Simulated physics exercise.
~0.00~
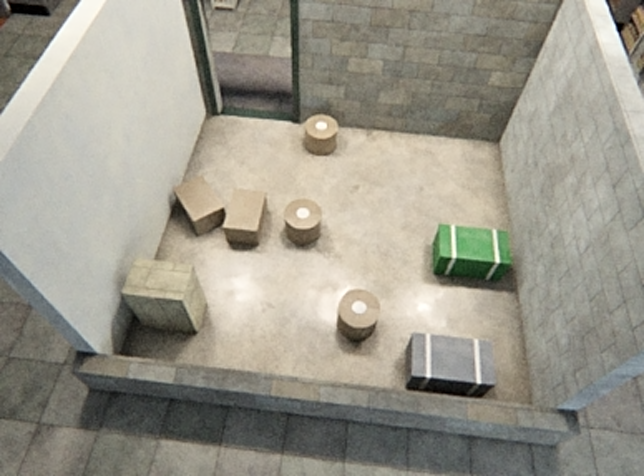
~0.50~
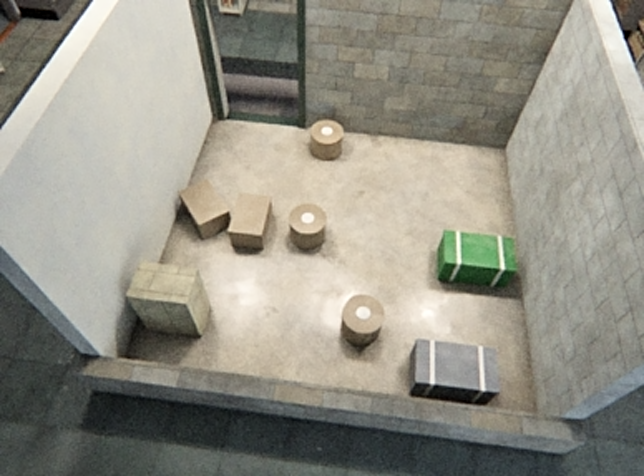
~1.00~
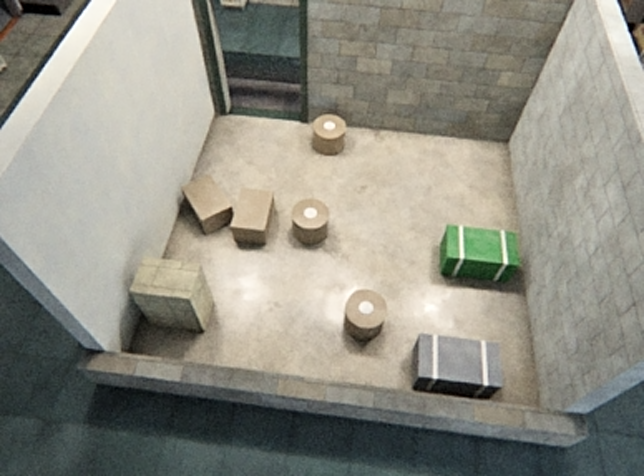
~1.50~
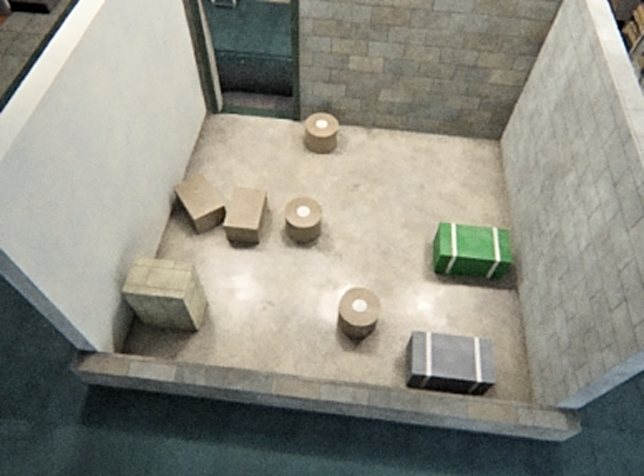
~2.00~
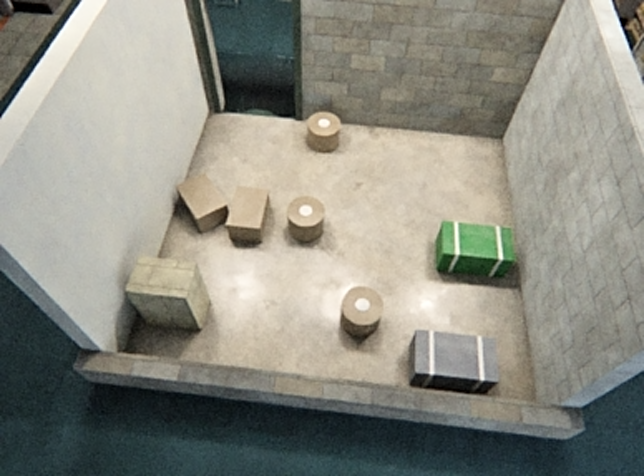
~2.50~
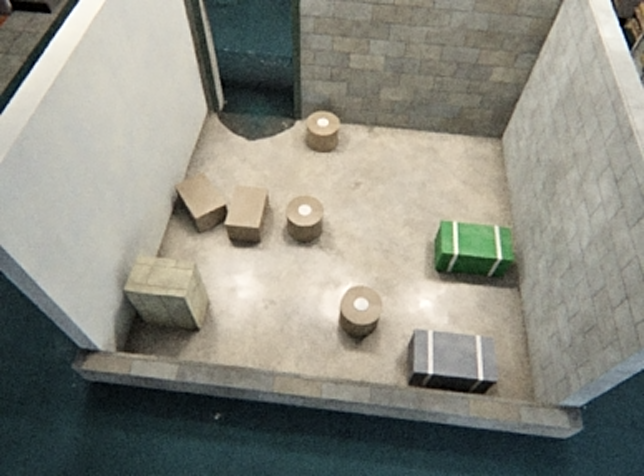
The footage shows boxes, round tubs, a green trunk and a grey trunk sitting motionless on a pale floor inside a walled room, while dark water spreads outside and then begins creeping in at the doorway.
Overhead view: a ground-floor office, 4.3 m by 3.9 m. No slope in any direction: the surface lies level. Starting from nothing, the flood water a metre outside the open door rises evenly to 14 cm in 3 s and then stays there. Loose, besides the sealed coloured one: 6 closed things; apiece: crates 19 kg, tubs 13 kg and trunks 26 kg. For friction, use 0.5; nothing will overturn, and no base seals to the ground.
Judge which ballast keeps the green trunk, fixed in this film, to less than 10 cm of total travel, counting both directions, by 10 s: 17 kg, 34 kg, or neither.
Judgement: 17 kg is enough.
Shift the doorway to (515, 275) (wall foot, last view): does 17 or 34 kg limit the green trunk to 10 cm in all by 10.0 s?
In that case only the heavier option works.
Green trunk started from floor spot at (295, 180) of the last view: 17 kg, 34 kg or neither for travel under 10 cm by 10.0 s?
Short answer: Heavier load only.
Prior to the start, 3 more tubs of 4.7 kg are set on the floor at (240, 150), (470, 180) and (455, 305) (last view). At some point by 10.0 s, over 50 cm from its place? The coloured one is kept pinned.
Answer by position: Outside the range; inside the range; inside the range.
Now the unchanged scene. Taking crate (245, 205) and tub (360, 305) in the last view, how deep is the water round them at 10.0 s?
I'd estimate 5 cm for the first and 3 cm for the second.
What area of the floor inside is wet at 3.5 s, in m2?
Close to 2.0 m2, I'd say.
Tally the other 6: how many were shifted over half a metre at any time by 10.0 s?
I get 2.
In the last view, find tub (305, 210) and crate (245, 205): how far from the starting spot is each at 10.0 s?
The first is 5 cm from its start, the second 80 cm.
After 3.5 s the green trunk would be 0 cm from its start with 17 kg and 0 cm from its start with 34 kg; 0 cm of water round it then.
After 4.5 s the green trunk would be 0 cm from its start with 17 kg and 0 cm from its start with 34 kg; 0 cm of water round it then.
After 7.0 s the green trunk would be 0 cm from its start with 17 kg and 0 cm from its start with 34 kg; 1 cm of water round it then.
After 10.0 s the green trunk would be 0 cm from its start with 17 kg and 0 cm from its start with 34 kg; 2 cm of water round it then.
